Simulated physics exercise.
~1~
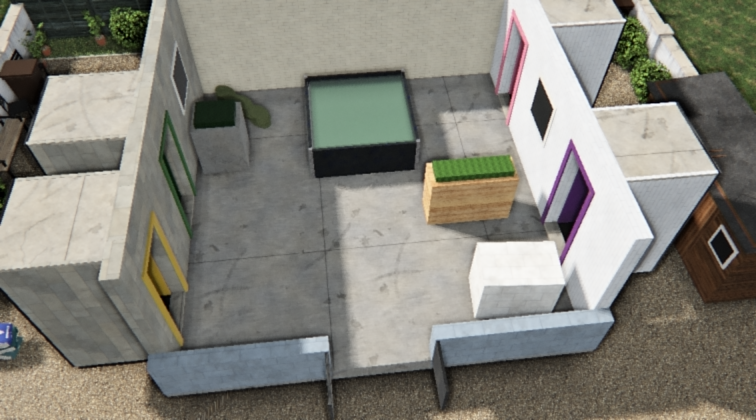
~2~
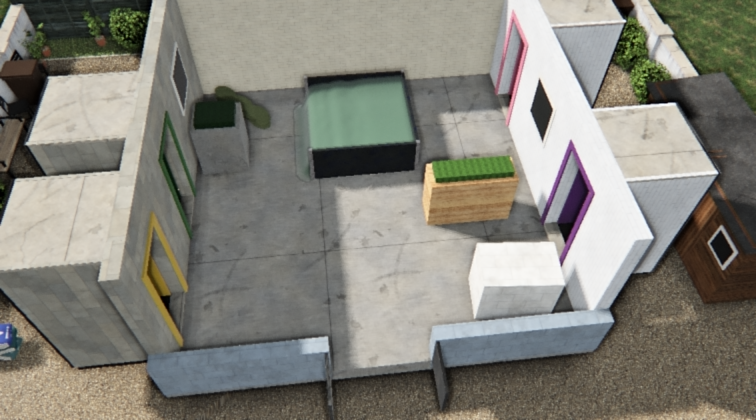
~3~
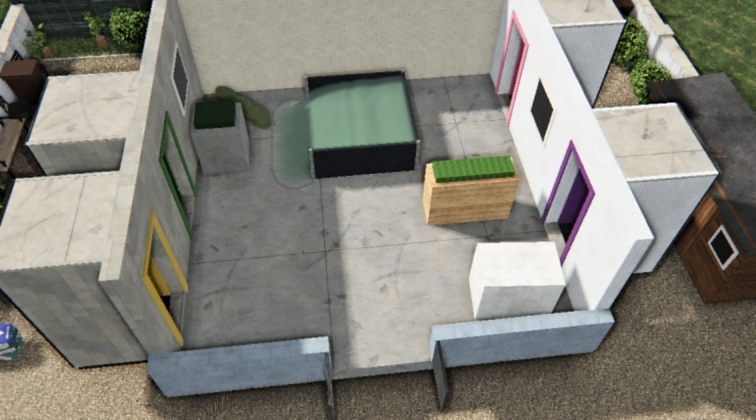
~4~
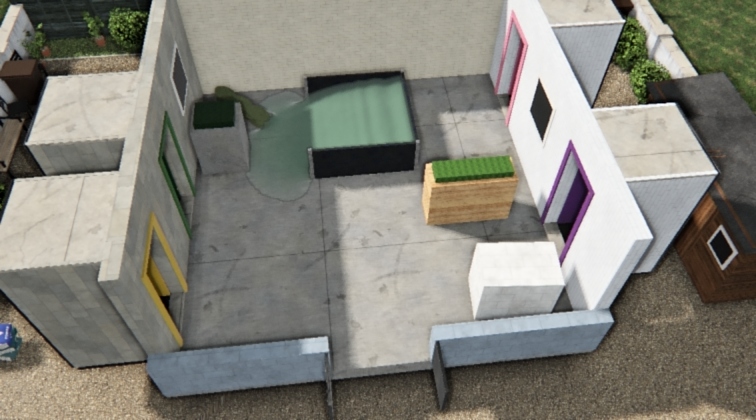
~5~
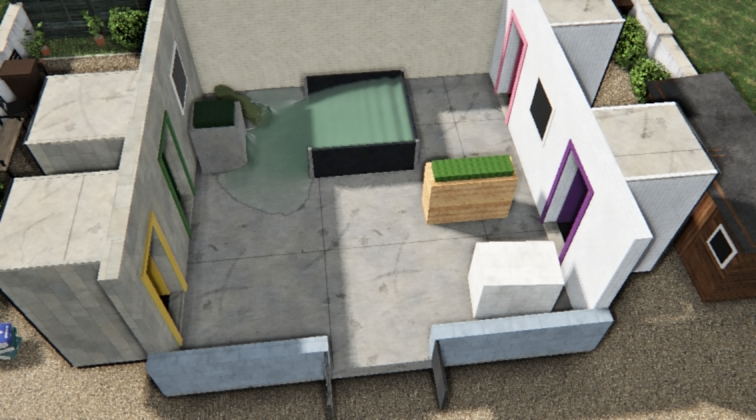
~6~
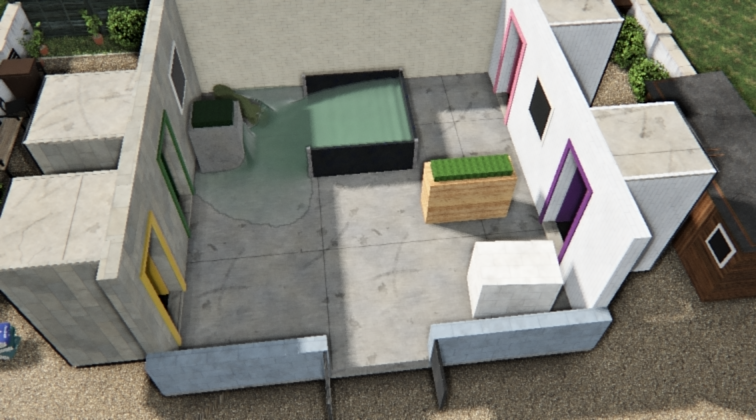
Walled back court seen from above, with green-tinted water pouring from a dark tank's left side and spreading across the grey floor.
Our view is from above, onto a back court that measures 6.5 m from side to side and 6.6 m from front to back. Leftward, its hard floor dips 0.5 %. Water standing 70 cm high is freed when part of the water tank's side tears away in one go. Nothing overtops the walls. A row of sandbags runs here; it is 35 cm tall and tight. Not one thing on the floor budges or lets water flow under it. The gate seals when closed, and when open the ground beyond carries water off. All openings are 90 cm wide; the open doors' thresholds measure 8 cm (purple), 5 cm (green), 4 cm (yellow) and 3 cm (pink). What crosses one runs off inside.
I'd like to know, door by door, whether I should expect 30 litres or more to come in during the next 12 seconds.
In the end the purple door lets in less than the limit. The green door lets in more than the limit. The yellow door lets in more than the limit. The pink door lets in more than the limit.
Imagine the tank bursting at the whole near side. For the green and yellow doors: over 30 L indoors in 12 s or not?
Green: Within limit; yellow: Beyond limit.
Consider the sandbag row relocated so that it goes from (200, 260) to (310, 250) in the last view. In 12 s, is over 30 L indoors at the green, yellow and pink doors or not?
Against the limit, the green door goes beyond it, the yellow door stays within it and the pink door goes beyond it.
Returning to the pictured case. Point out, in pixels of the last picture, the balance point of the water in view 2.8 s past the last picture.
Near (282, 165).
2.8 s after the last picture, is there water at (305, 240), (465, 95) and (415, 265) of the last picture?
Point 1: Reached; point 2: Reached; point 3: Unreached.
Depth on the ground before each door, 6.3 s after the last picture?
Centimetres: Purple 2 / green 6 / yellow 13 / pink 6.
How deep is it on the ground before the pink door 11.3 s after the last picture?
Looks like about 3.5 cm at that spot.
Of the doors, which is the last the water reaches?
Purple.
Then, 0.7 s after the last picture water covers 25 % of the floor and is deepest (56 cm) near (227, 94); purple door not reached, green door 13 cm at the sill, 27 L in, yellow door not reached, pink door not reached.
Then, 1.5 s after the last picture water covers 35 % of the floor and is deepest (47 cm) near (235, 99); purple door not reached, green door 15 cm at the sill, 103 L in, yellow door 9 cm at the sill, 0 L in, pink door not reached.
Then, 2.8 s after the last picture water covers 50 % of the floor and is deepest (32 cm) near (217, 117); purple door not reached, green door 9 cm at the sill, 163 L in, yellow door 8 cm at the sill, 18 L in, pink door not reached.
Then, 6.3 s after the last picture water covers 85 % of the floor and is deepest (14 cm) near (565, 330); purple door 2 cm at the sill, 0 L in, green door 6 cm at the sill, 185 L in, yellow door 13 cm at the sill, 115 L in, pink door 6 cm at the sill, 47 L in.
Then, 11.3 s after the last picture water covers 95 % of the floor and is deepest (10 cm) near (200, 118); purple door 6 cm at the sill, 6 L in, green door 6 cm at the sill, 199 L in, yellow door 9 cm at the sill, 197 L in, pink door 4 cm at the sill, 61 L in.
